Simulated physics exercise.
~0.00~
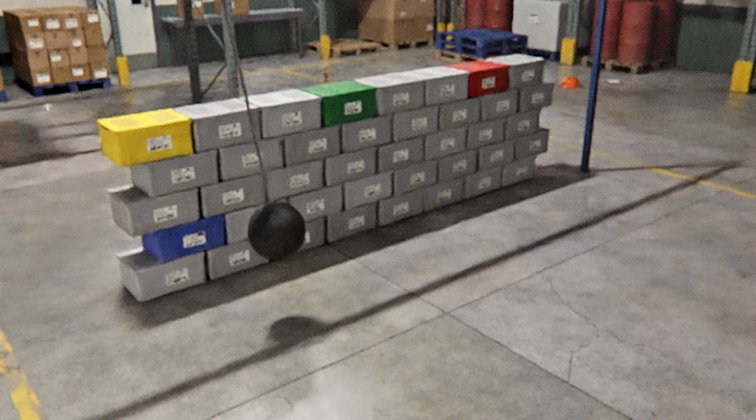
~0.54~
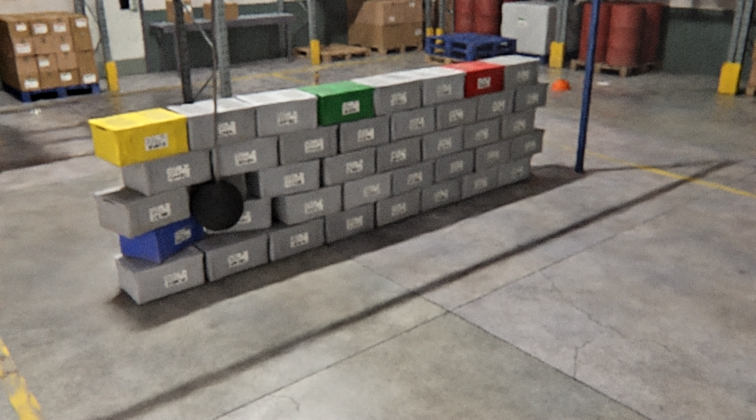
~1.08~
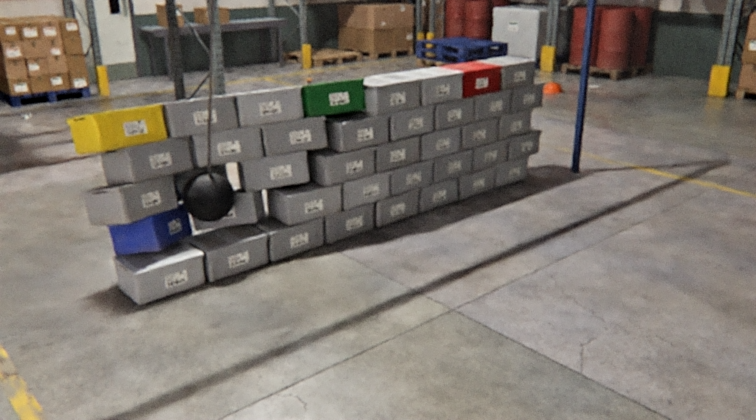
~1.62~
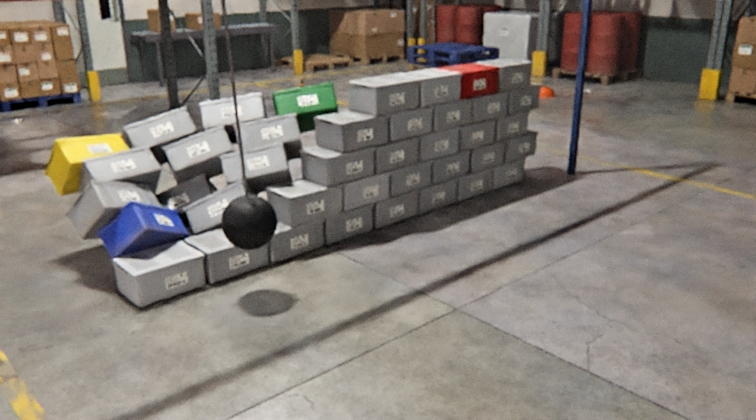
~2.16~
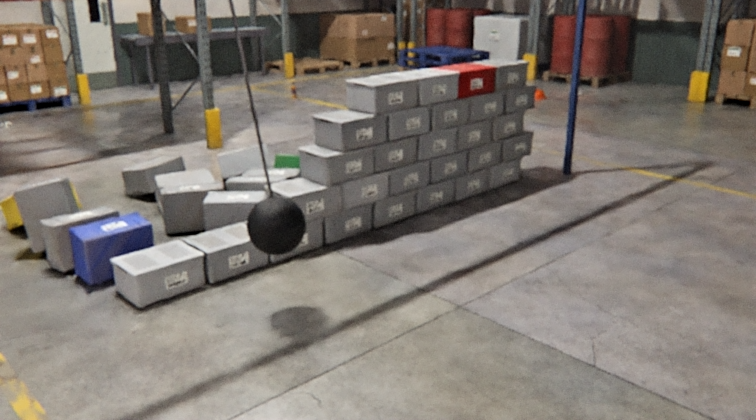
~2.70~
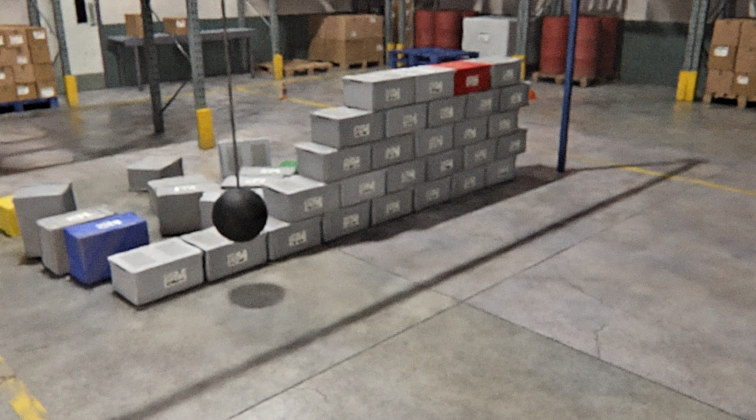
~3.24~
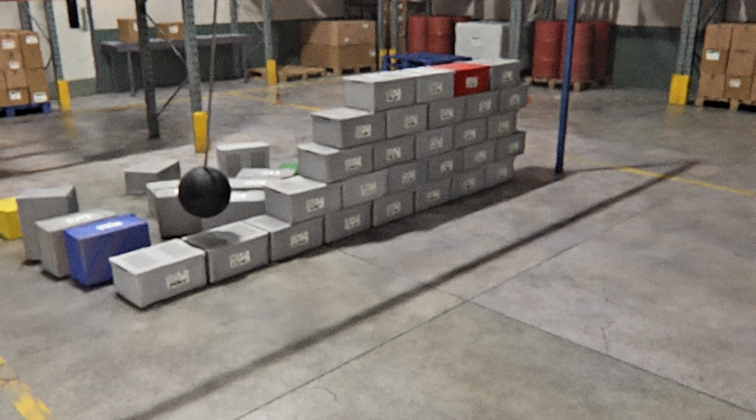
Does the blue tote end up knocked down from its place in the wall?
Yes, the blue tote tips over to the left and comes down, ending on its side on the floor beside the bottom row.
